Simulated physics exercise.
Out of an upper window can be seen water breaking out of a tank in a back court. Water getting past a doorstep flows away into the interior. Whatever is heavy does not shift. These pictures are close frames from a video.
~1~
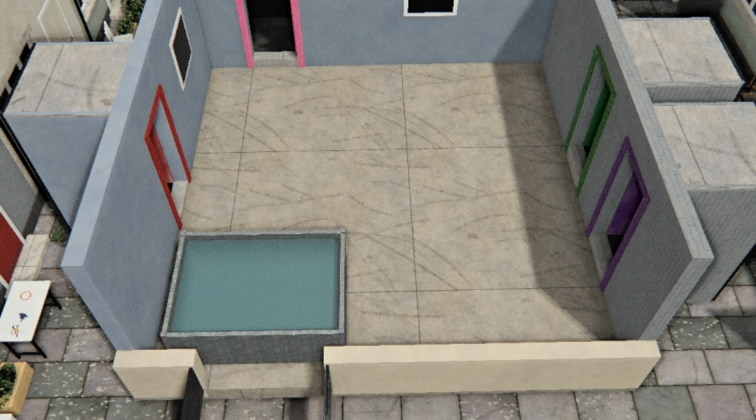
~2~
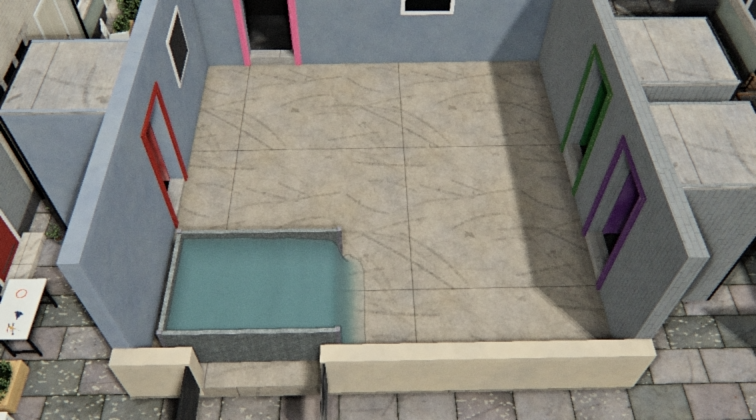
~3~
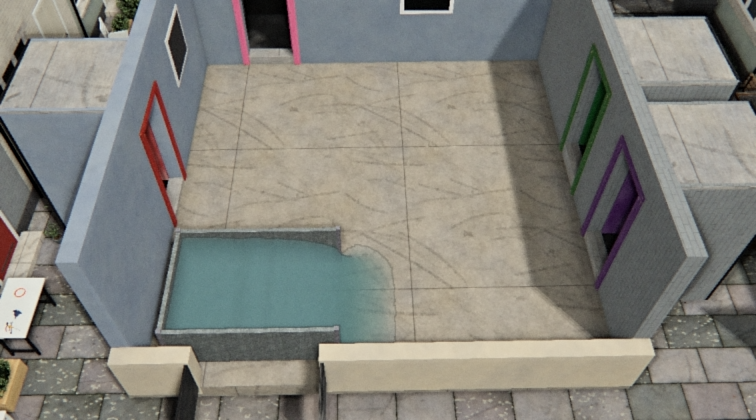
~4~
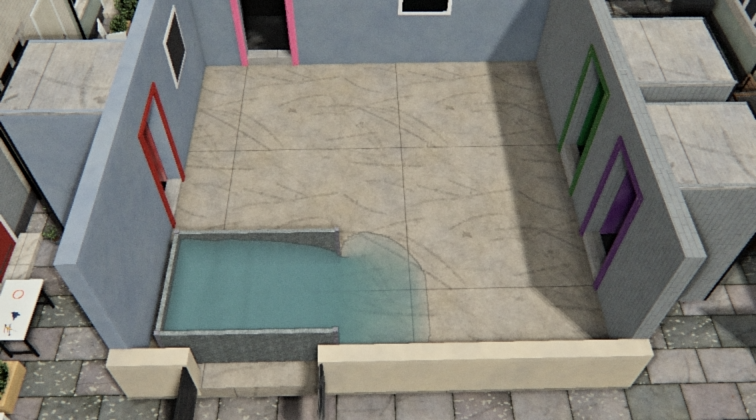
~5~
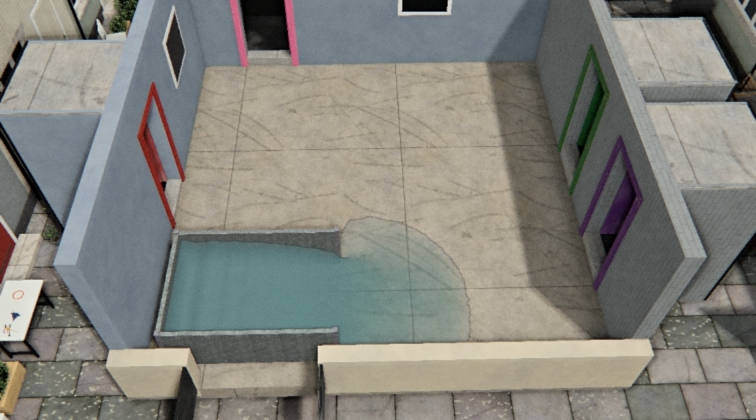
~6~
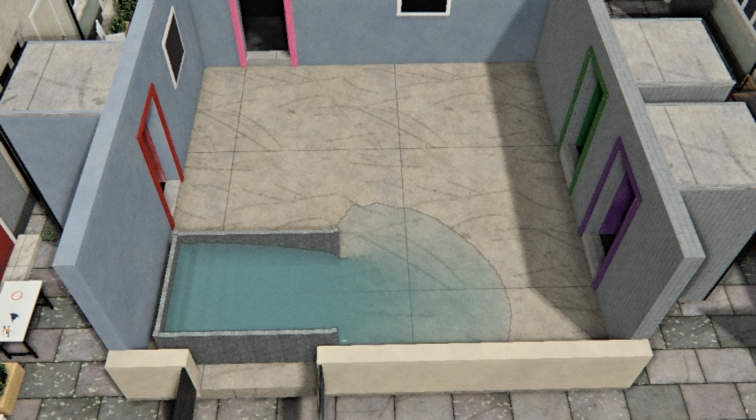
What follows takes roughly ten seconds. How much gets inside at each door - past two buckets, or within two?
At the end, the red door keeps the inflow to two buckets or less; the pink door keeps the inflow to two buckets or less; the purple door lets the inflow pass two buckets; the green door keeps the inflow to two buckets or less.
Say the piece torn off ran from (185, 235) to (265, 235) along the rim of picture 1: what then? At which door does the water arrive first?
The answer is the one in red.
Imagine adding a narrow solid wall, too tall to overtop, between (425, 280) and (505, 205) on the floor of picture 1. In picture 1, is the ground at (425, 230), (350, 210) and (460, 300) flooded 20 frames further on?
Taking the points in the order given, they are inundated, high and dry and inundated.
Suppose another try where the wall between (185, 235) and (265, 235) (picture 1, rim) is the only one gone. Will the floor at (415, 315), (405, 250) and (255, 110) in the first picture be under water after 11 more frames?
So: Spared, then spared, then wetted.
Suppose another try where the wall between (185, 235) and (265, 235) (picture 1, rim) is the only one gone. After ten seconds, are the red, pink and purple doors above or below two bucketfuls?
Here's how it goes: The red door crosses the threshold, then the pink door crosses the threshold, then the purple door misses the threshold.
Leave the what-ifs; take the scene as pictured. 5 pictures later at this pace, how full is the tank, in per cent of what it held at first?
Roughly 54 %.
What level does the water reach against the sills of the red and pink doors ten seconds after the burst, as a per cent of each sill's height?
Around 110 in a hundred for the first and 60 in a hundred for the second.
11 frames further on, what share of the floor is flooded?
Share estimate: About 40 per cent.
A moment on, water covers 30 % of the floor; the red door not reached, the pink door not reached, the purple door under two buckets in, the green door not reached.
Next, water covers 40 % of the floor; the red door not reached, the pink door not reached, the purple door over two buckets in, the green door wet at the sill, nothing in.
Then, water covers 45 % of the floor; the red door not reached, the pink door not reached, the purple door far over two buckets in, the green door wet at the sill, nothing in.
Later, water covers 70 % of the floor; the red door not reached, the pink door wet at the sill, nothing in, the purple door far over two buckets in, the green door wet at the sill, nothing in.
In the end, water covers 95 % of the floor; the red door wet at the sill, nothing in, the pink door wet at the sill, nothing in, the purple door far over two buckets in, the green door wet at the sill, nothing in.
